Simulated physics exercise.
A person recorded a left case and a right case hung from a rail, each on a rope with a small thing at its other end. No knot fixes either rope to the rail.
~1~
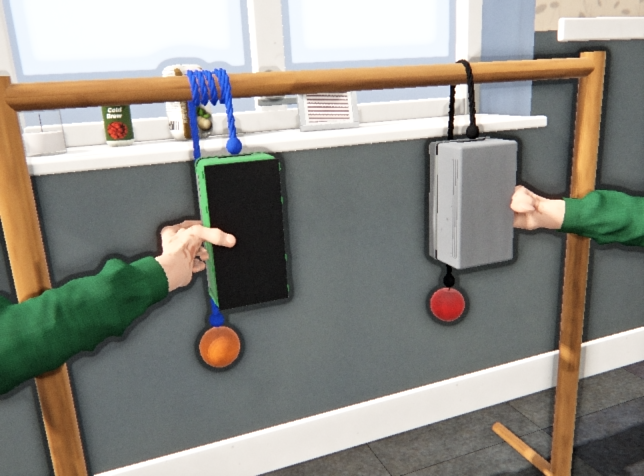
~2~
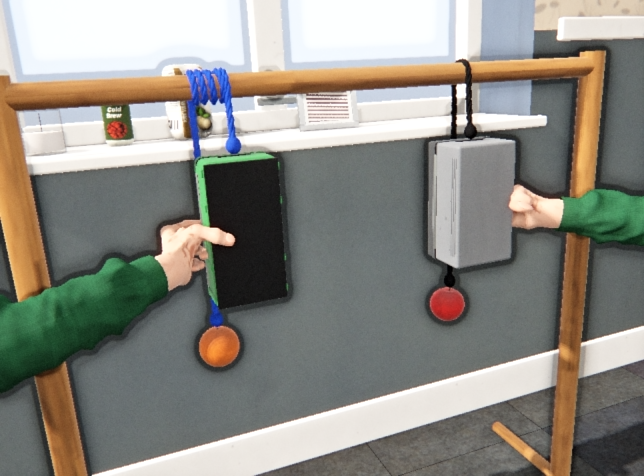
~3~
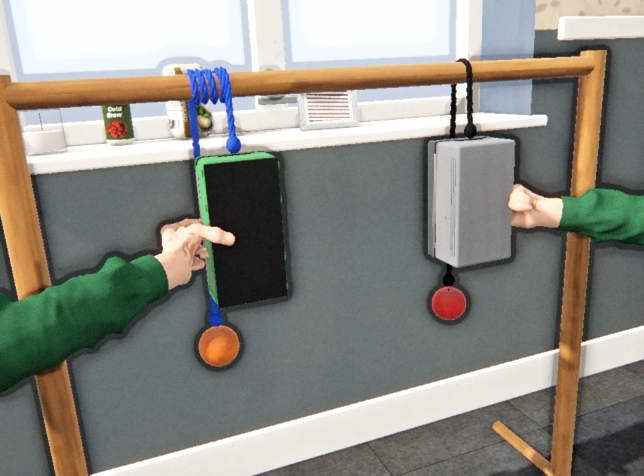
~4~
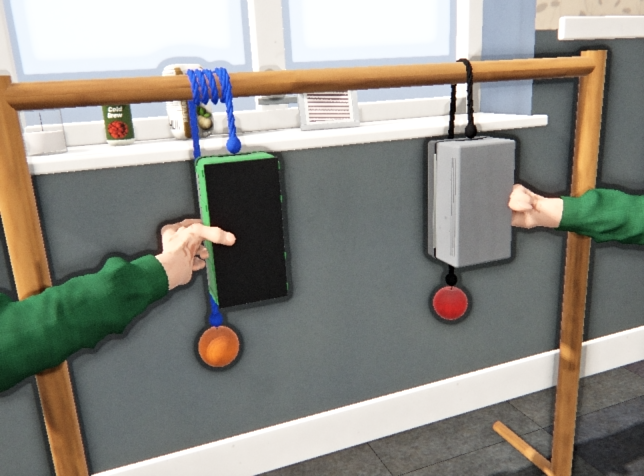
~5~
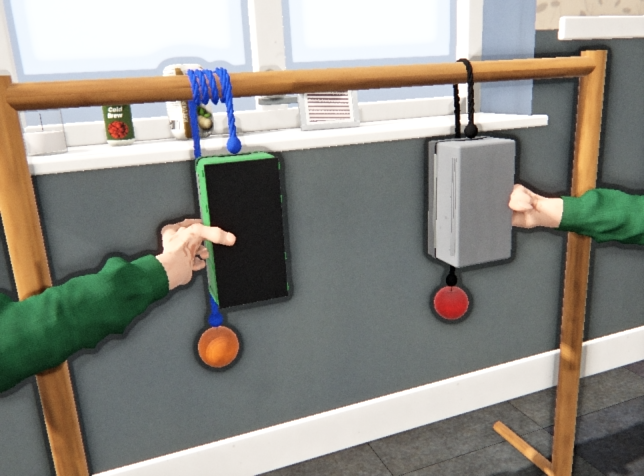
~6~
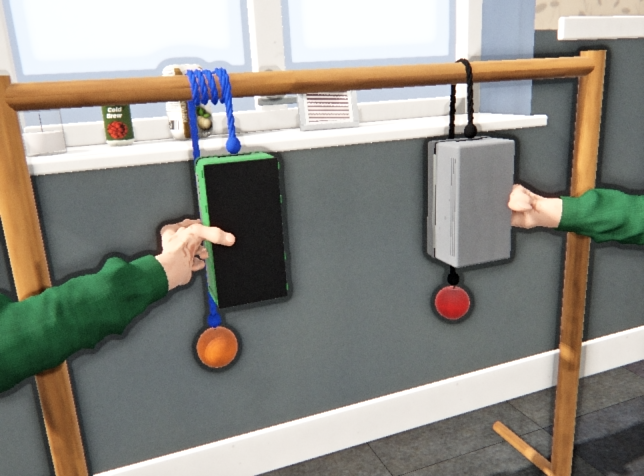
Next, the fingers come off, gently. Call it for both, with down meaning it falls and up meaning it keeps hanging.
Left case - up; right case - down.
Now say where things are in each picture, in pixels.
The first picture shows left case (242, 230); right case (471, 202); left orange (220, 347); right apple (448, 304).
The second picture shows left case (241, 229); right case (470, 201).
The third picture shows left case (241, 228); right case (469, 200).
The fourth picture shows left case (242, 228); right case (470, 200).
The fifth picture shows left case (242, 228); right case (470, 200).
The sixth picture shows left case (241, 228); right case (469, 200); left rope wound several times round the rail; right rope only laid over the rail.
Then, 0.32 s after the last picture, left case hanging near (239, 221); right case dropping near (466, 306).
Then, 0.70 s after the last picture, left case hanging near (235, 215); right case on the floor.
Then, 1.06 s after the last picture, left case hanging near (239, 218); right case on the floor.
At rest, left case hanging near (238, 220); right case on the floor. The left case is held and the right case pulls its rope through.
